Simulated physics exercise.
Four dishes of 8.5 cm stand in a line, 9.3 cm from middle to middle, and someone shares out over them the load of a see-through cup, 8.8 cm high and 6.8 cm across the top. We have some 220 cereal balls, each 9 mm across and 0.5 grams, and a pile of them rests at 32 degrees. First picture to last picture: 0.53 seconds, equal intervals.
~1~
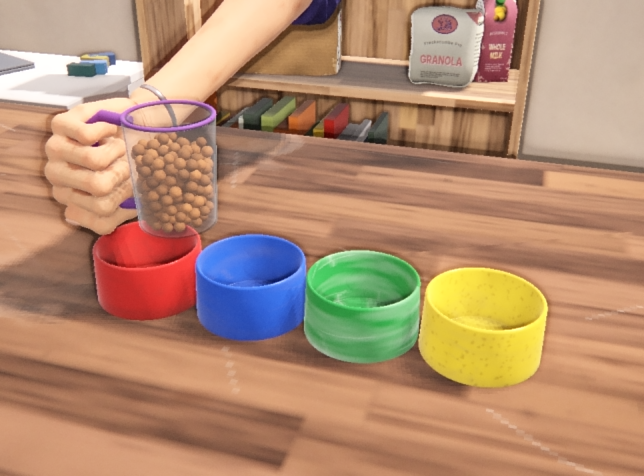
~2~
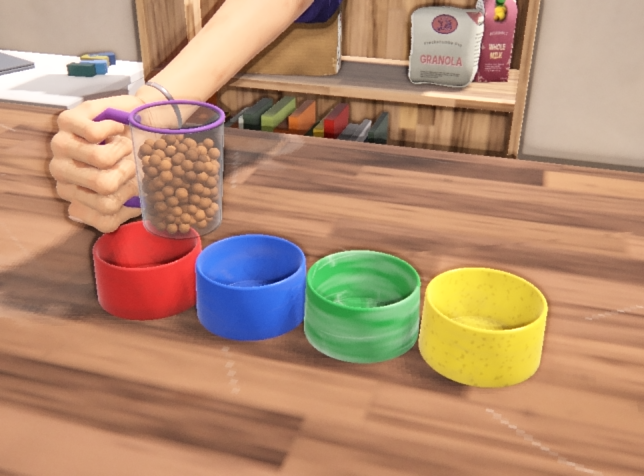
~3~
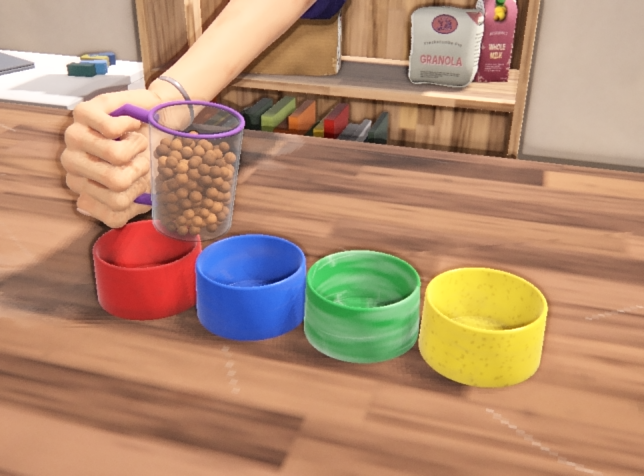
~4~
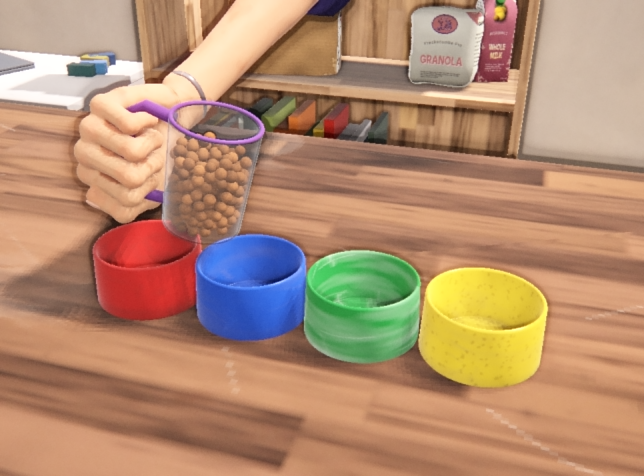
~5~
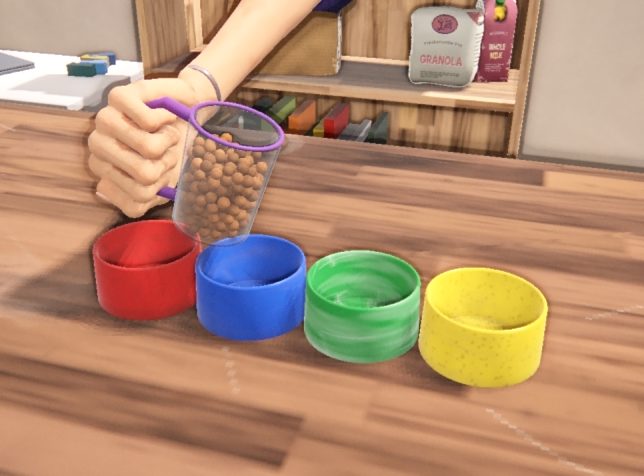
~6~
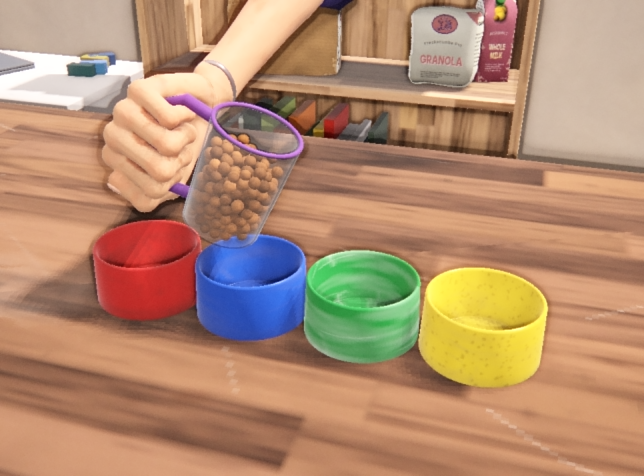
Hand gripping a clear cup of brown cereal balls, moving it rightward and gradually tilting it above four coloured dishes.
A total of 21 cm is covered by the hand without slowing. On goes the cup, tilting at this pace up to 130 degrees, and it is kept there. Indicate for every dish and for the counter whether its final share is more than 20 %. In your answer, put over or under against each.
Red - under; blue - under; green - under; yellow - over; counter - under.
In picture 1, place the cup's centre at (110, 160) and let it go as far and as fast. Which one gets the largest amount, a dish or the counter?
Most of it lands at green.
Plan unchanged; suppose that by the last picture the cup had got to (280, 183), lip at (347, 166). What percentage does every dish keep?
The red dish keeps 0, the blue one 0, the green one 0 and the yellow one 100.
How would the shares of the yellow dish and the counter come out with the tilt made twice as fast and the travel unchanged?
Result: Yellow dish 40, counter 20.
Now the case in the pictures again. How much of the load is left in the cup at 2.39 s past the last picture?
Some 0 %.
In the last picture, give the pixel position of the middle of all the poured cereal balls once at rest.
Approximately (487, 323) in the last picture.
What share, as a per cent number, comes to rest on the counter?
Estimate: Close to 0 %.
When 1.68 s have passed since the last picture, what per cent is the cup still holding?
Roughly 90 per cent, I'd say.
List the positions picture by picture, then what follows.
Cup at (174, 170), tilt 0 degrees, lip at (210, 120), moved 0.0 cm; middle of the pieces at (176, 181); red dish at (147, 244); blue dish at (251, 260); green dish at (363, 279); yellow dish at (486, 298), in the first frame.
Cup at (180, 170), tilt 2 degrees, lip at (219, 123), moved 0.5 cm; middle of the pieces at (182, 182), in the second frame.
Cup at (194, 172), tilt 7 degrees, lip at (239, 129), moved 1.8 cm; middle of the pieces at (196, 184), in the third frame.
Cup at (209, 174), tilt 13 degrees, lip at (259, 136), moved 3.0 cm; middle of the pieces at (209, 186), in the fourth frame.
Cup at (224, 176), tilt 18 degrees, lip at (279, 144), moved 4.2 cm; middle of the pieces at (223, 188), in the fifth frame.
Cup at (239, 178), tilt 23 degrees, lip at (299, 152), moved 5.5 cm; middle of the pieces at (237, 190); red dish at (147, 244); blue dish at (251, 260); green dish at (363, 279); yellow dish at (486, 298), in the sixth frame.
Then, 1.01 s after the last picture, tilt 73 degrees; cup holds 100 %.
Then, 1.68 s after the last picture, tilt 105 degrees; cup holds 90 %, yellow 10 %.
Then, 2.39 s after the last picture, tilt 130 degrees; cup holds 0 %, yellow 100 %.
In the end, red 0 %, blue 0 %, green 0 %, yellow 100 %, counter 0 %.
